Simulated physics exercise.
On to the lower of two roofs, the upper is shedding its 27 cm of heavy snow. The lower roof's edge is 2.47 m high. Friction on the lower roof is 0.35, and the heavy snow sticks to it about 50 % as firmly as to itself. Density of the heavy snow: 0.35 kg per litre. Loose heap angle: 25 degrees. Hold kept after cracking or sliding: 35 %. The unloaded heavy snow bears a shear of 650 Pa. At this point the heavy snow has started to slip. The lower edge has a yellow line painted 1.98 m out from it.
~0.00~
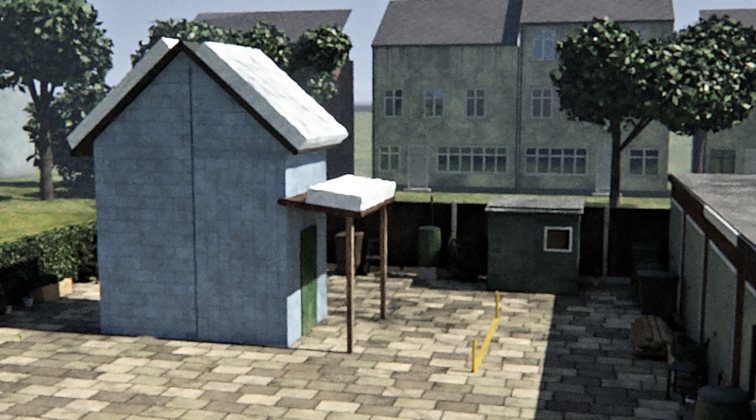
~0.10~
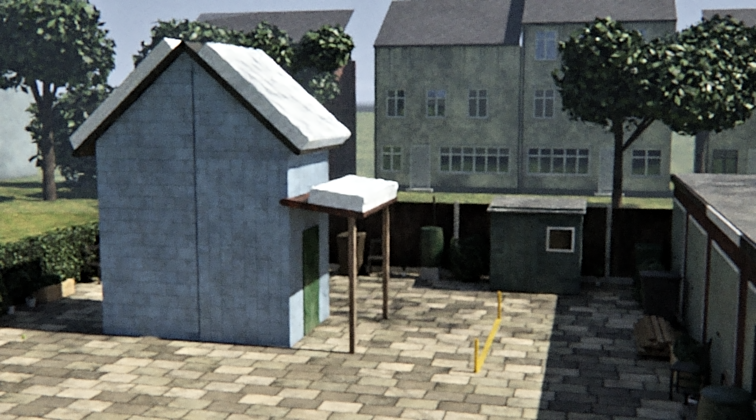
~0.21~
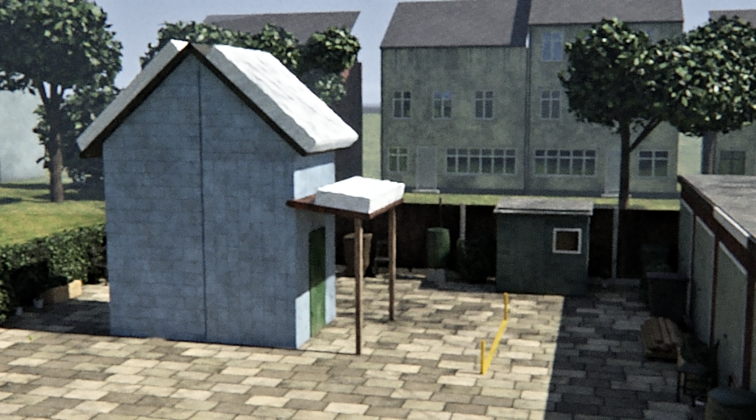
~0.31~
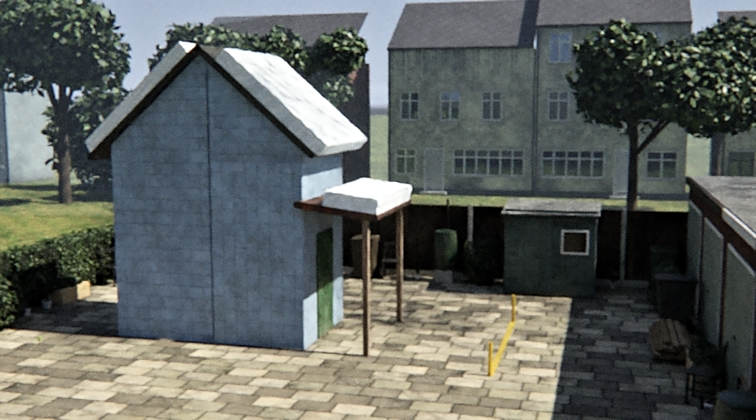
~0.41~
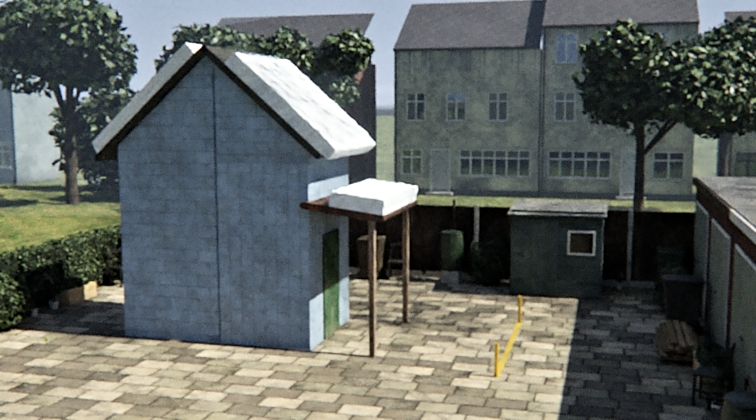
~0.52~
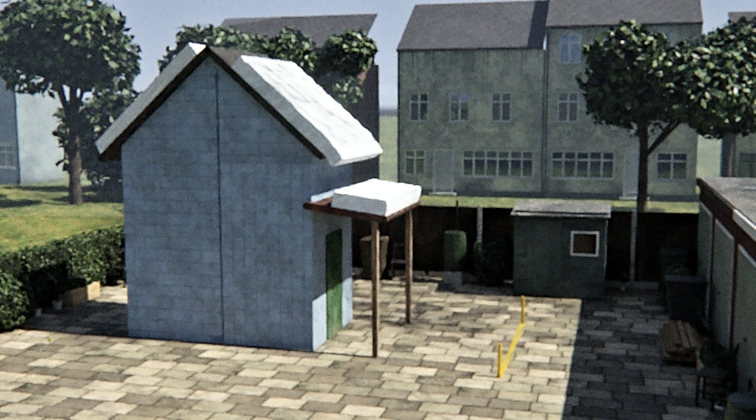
The clip opens on a blue block house with thick white snow on its pitched roof and a small snow-topped canopy beside it, overlooking a paved yard. The view drifts slightly left, while the snow on the right slope slides slowly down a little, its lower end edging over the eave.
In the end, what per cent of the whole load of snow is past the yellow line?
Close to 5 per cent.
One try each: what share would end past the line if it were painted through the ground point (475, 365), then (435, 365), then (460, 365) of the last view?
Roughly 14 %, then 35 %, then 20 %.
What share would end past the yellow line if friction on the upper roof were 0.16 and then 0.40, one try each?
About 35 % in the first try and about 20 % in the second.
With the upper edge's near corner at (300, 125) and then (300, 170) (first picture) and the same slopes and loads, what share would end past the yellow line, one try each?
Roughly 25 per cent first and 0 per cent second.
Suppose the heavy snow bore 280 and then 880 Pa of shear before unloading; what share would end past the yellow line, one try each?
Try one gives 25 per cent, try two gives 1 per cent.
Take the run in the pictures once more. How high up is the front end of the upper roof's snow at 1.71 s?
Height: Approx. 2.2 m.
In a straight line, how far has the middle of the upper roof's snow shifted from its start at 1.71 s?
2.2 m.
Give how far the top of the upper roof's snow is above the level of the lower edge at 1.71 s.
About 1.1 m.
By 1.06 s, none is below the lower edge and 0 % is past the line.
By 1.71 s, none is below the lower edge and 0 % is past the line.
By 2.35 s, 44 % is below the lower edge and 0 % is past the line.
By 3.00 s, 55 % is below the lower edge and 5 % is past the line.
By 4.20 s, at the end, 58 % is below the lower edge and 5 % is past the line.
